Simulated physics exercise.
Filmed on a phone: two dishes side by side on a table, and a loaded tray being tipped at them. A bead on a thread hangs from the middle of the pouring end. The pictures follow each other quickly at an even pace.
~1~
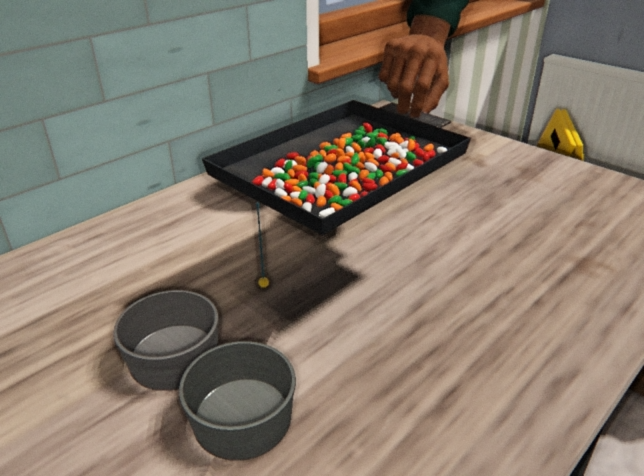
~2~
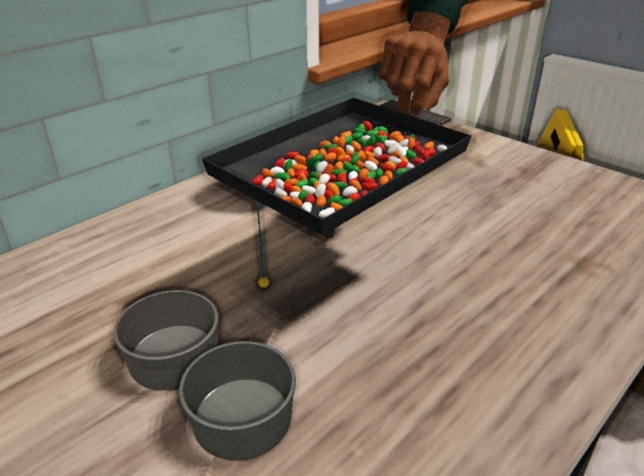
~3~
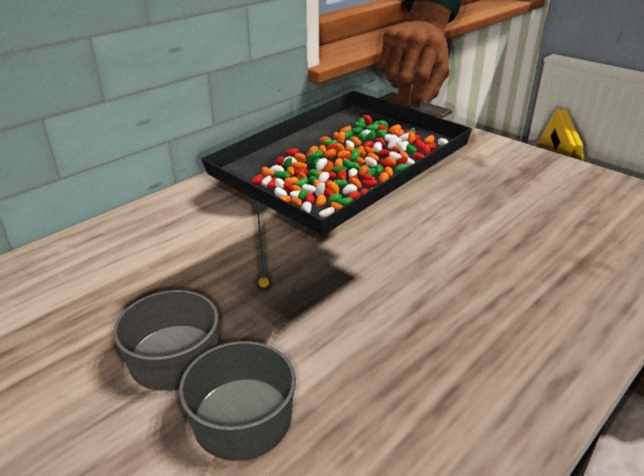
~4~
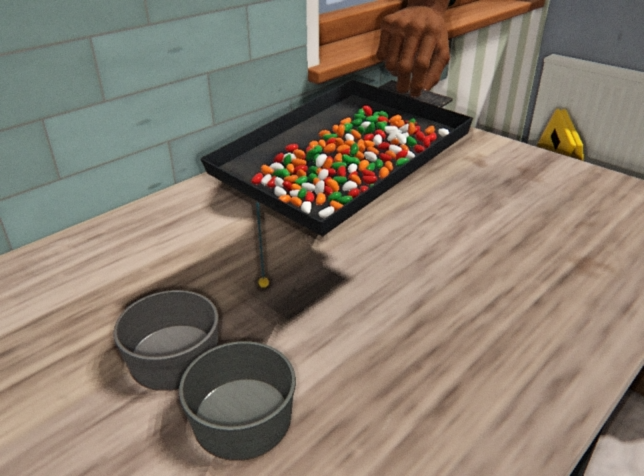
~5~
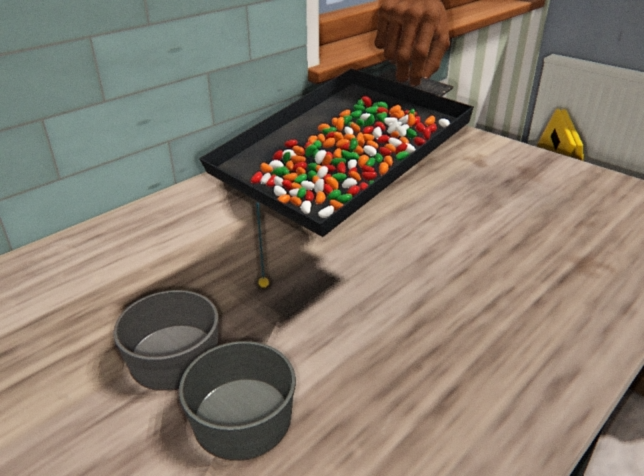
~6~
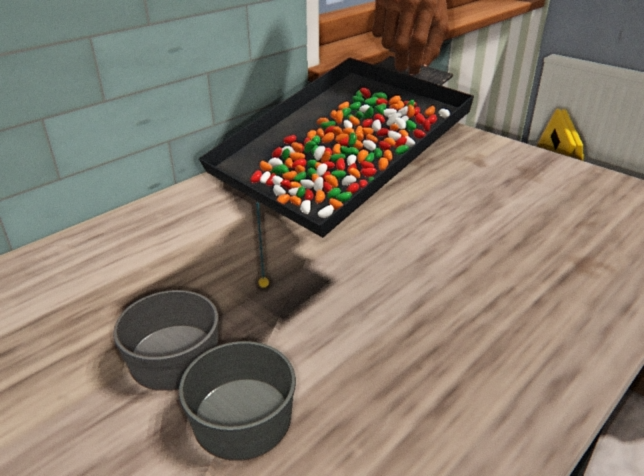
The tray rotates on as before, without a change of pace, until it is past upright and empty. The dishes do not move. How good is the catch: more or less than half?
Caught overall: Only the smaller part.
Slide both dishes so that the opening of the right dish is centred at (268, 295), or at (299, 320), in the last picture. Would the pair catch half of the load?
At the first place the smaller part, at the second the smaller part.
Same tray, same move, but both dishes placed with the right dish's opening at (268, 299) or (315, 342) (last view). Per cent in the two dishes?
First some 20, then 40 per cent.
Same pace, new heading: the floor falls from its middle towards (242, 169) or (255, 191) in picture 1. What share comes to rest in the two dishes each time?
Roughly 0 per cent, and 40 per cent.
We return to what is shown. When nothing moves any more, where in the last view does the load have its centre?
Roughly at (246, 364).
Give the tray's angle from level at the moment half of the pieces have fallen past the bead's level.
At some 110 degrees.
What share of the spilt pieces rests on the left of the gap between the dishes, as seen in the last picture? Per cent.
Near 0 %.
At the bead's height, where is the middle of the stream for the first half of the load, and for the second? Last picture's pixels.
Around (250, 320) and then (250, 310).
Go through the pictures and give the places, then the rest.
Corners of the pouring end near (206, 158) and (323, 217), level; middle of the load near (354, 170), jelly beans; left dish near (126, 362); right dish near (195, 430); bead on its thread near (264, 282), in the first picture.
Corners of the pouring end near (206, 158) and (322, 217), level; middle of the load near (354, 169), in the second picture.
Corners of the pouring end near (205, 158) and (322, 218), tipped barely, lowest at the right corner; middle of the load near (354, 166), in the third picture.
Corners of the pouring end near (204, 158) and (321, 219), tipped a little, lowest at the right corner; middle of the load near (353, 161), in the fourth picture.
Corners of the pouring end near (203, 158) and (320, 221), tipped a little, lowest at the right corner; middle of the load near (353, 156), in the fifth picture.
Corners of the pouring end near (202, 158) and (320, 222), tipped a little, lowest at the right corner; middle of the load near (352, 151); left dish near (126, 362); right dish near (195, 430), in the sixth picture.
Shortly afterwards, tray tipped steeply; the whole lot on the tray.
Next, tray tipped right over; all but a few on the tray; only a few outside both.
Some moments later, tray tipped past a quarter turn; a little in the right dish; near a quarter in the left dish; near two thirds outside both.
In the end, tray tipped past a quarter turn; a little in the right dish; near a quarter in the left dish; near two thirds outside both.
